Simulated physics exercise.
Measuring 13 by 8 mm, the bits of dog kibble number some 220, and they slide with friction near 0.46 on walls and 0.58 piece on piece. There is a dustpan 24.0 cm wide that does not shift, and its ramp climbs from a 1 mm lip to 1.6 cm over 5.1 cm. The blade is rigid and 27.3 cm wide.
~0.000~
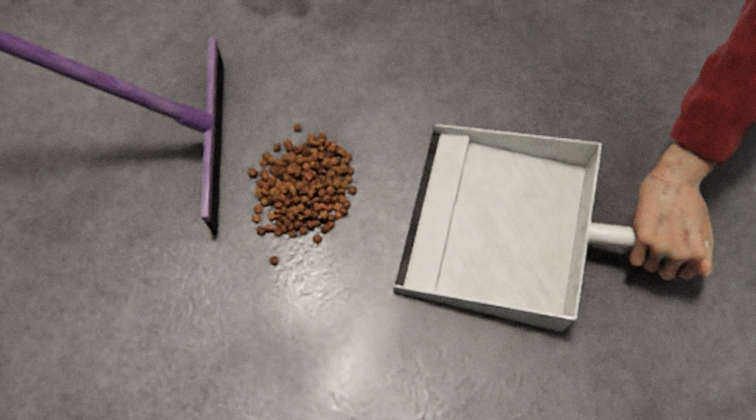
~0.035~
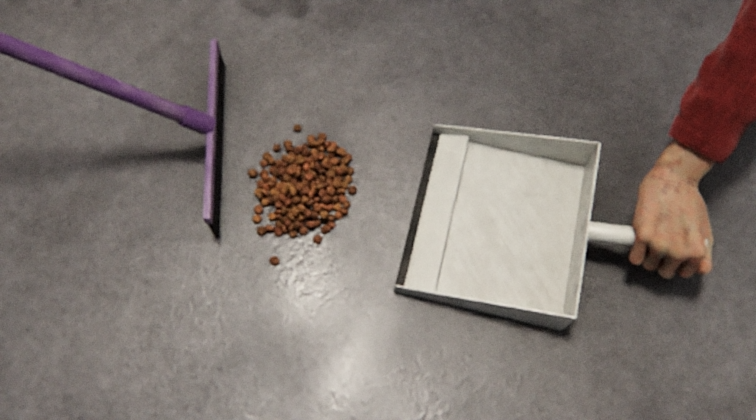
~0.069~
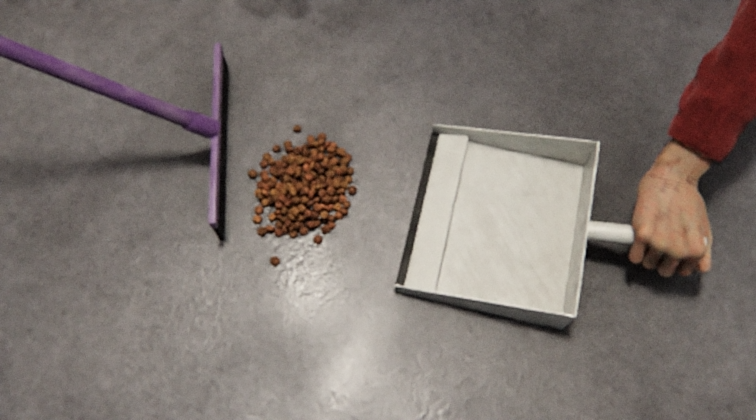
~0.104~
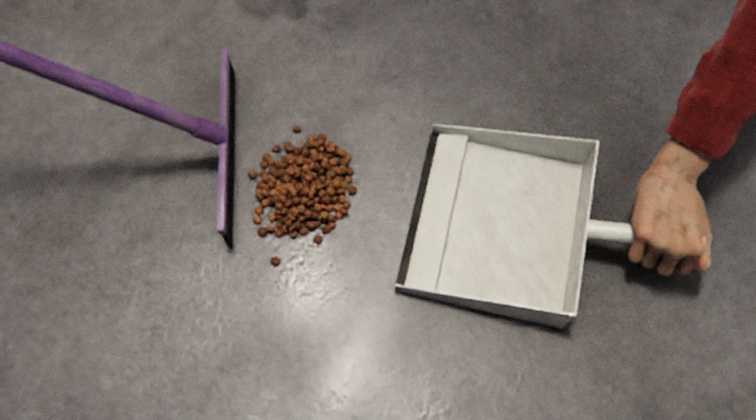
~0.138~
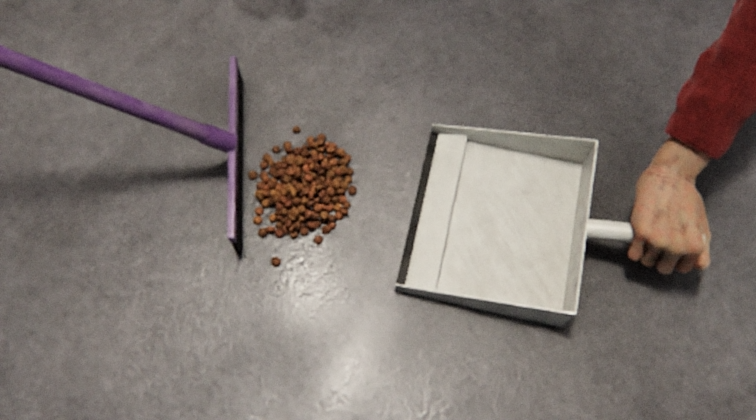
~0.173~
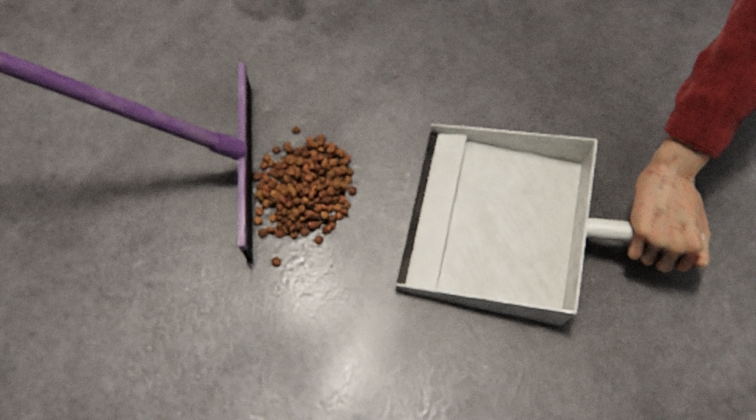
Hand in red sleeve holding a white dustpan still while a purple squeegee-like blade slides right to the edge of brown kibble.
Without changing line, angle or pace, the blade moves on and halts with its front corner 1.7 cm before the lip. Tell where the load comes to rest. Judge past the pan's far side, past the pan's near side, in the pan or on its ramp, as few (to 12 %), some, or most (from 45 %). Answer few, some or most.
Far side: Few; near side: Few; pan: Few.
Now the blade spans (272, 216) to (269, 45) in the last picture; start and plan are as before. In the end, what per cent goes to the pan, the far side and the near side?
The pan gets 30, the far side 10 and the near side 0.
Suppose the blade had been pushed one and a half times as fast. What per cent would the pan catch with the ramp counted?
I'd put it at close to 5 per cent.
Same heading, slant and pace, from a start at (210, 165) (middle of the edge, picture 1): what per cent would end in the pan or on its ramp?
0 %.
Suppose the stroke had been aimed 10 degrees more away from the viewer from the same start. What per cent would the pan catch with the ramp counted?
My guess is some 10 percent.
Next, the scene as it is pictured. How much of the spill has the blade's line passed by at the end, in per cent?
0 %.
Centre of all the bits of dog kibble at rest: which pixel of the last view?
Near (385, 208).
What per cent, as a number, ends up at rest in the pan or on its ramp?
My estimate is some 0 per cent.
After 0.38 s, middle of the blade 15 cm from the lip; 0 % over the lip, far side 0 %, near side 0 %.
After 0.52 s, middle of the blade 9 cm from the lip; 0 % over the lip, far side 0 %, near side 0 %.
After 0.79 s, middle of the blade 6 cm from the lip; 0 % over the lip, far side 0 %, near side 5 %.
By 1.1 s all is still; far side 0 %, near side 5 %, pan 0 %, in front of the lip or behind the blade 95 %.
